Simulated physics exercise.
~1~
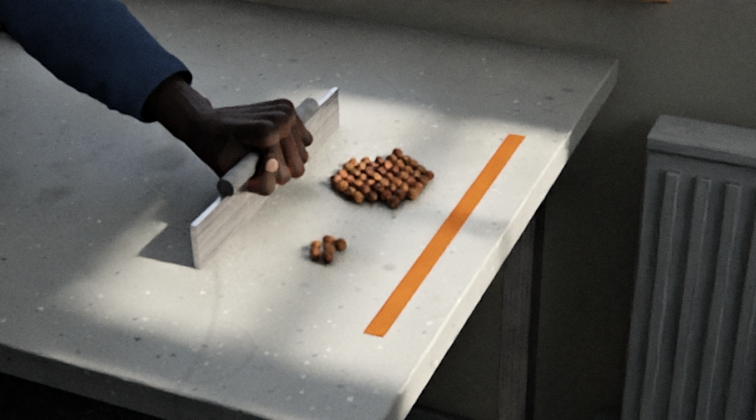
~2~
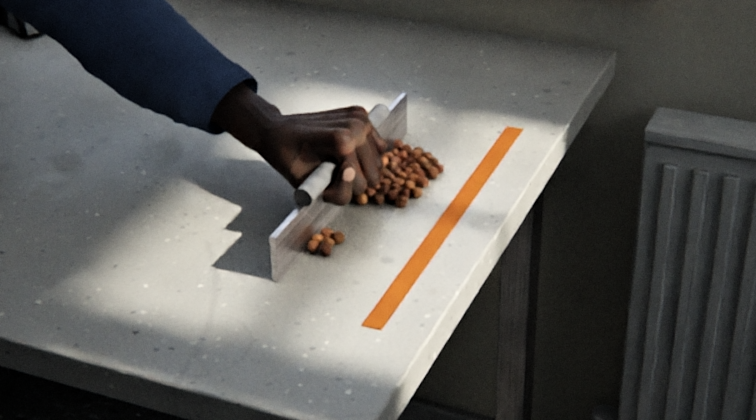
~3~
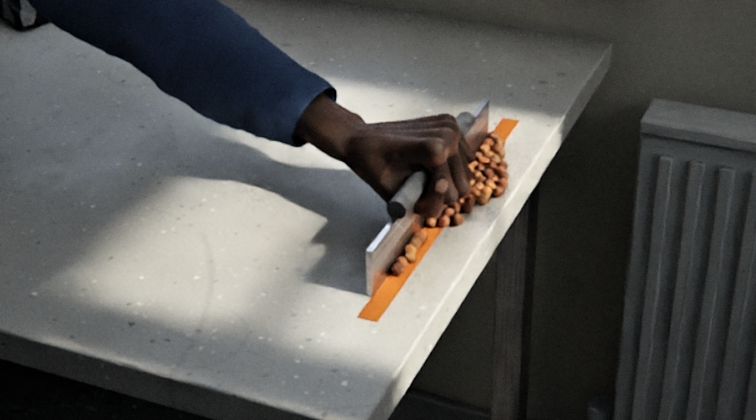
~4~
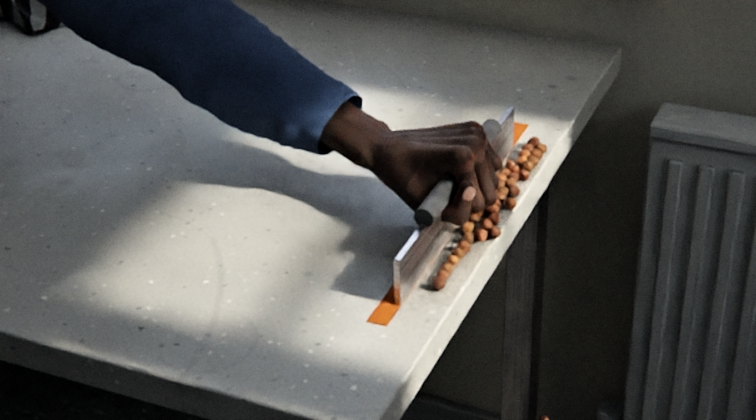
On a speckled pale tabletop, a hand sweeps small brown nuts rightward with a scraper, stopping at orange tape as some drop off.
